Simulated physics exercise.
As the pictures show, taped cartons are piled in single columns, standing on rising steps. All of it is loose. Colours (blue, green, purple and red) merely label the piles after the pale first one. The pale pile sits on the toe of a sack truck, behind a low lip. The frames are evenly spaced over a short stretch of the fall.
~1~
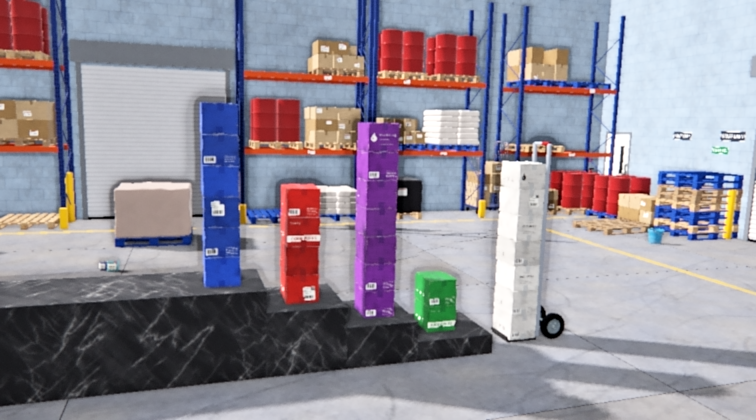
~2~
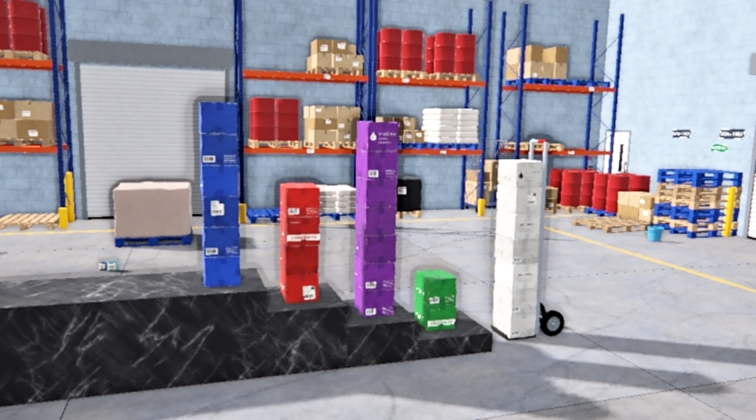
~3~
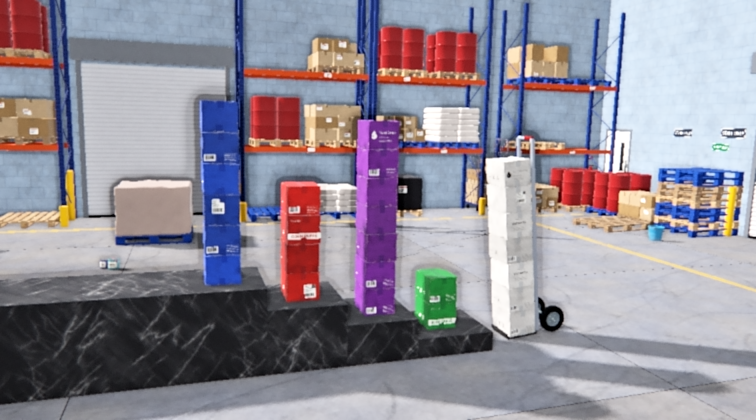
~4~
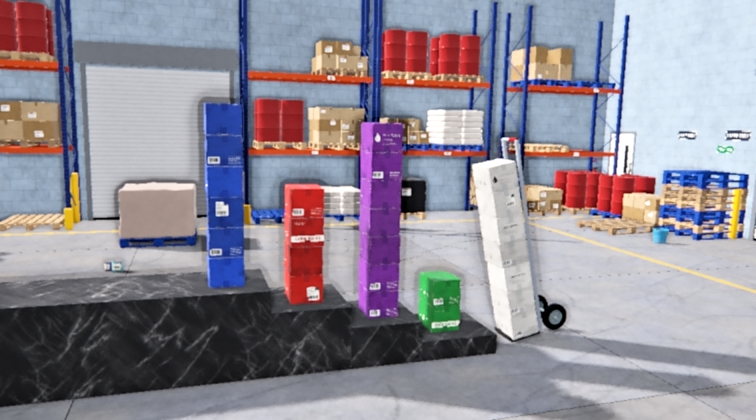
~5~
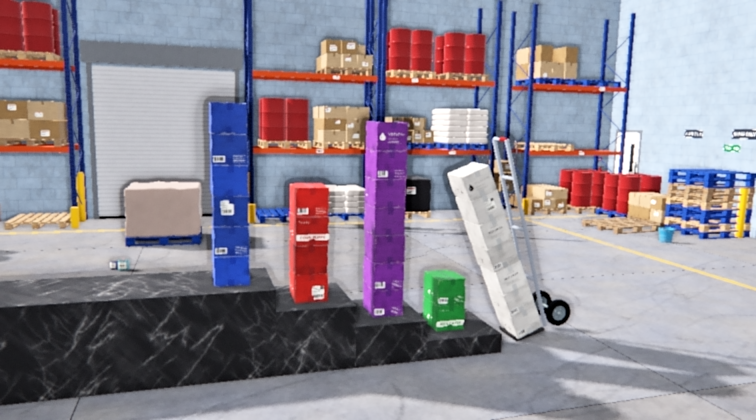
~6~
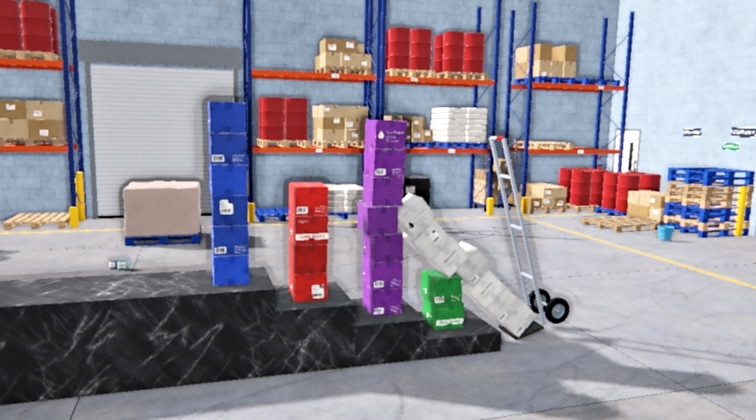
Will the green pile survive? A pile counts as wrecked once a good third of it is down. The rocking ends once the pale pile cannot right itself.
The green pile survives.
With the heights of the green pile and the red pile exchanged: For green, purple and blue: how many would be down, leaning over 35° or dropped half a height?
By colour: Green 3, purple 7, blue 6.
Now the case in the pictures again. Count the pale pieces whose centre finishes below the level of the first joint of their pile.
1 of them.
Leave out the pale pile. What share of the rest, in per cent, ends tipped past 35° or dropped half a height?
Roughly 80 per cent.
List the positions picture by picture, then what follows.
In the first picture (pixels give the middle of a visible side), truck frame (547, 184) level; top green carton (443, 293); top red carton (304, 203); none of the others has stirred.
Truck frame (544, 182) rocked barely; top green carton (443, 292), in the second picture.
Truck frame (533, 178) rocked a little, top of the pale pile leaning a little; top green carton (443, 291); none of the others has stirred, in the third picture.
Truck frame (521, 180) rocked a little, top of the pale pile leaning a little; top green carton (447, 293); none of the others has stirred, in the fourth picture.
Truck frame (515, 179) rocked clearly, top of the pale pile leaning clearly; top green carton (452, 292); none of the others has stirred, in the fifth picture.
Truck frame (512, 178) rocked clearly, top of the pale pile leaning well over; top green carton (449, 291) a little from its place; top purple carton (391, 135); movement in 2 of them, in the sixth picture.
Shortly afterwards, 7 of the pale pile down; none of the 2 green cartons down (1 of 19 in all colours); top green carton a little from its place; top purple carton tilted clearly, half its height lower.
Next, 7 of the pale pile down; none of the 2 green cartons down (15 of 19 in all colours); top green carton a little from its place; top purple carton tilted well over, some two heights lower.
In the end, 7 of the pale pile down; none of the 2 green cartons down (15 of 19 in all colours); top green carton a little from its place; top blue carton on its side. From the last view, middles, top green carton near (439, 287).
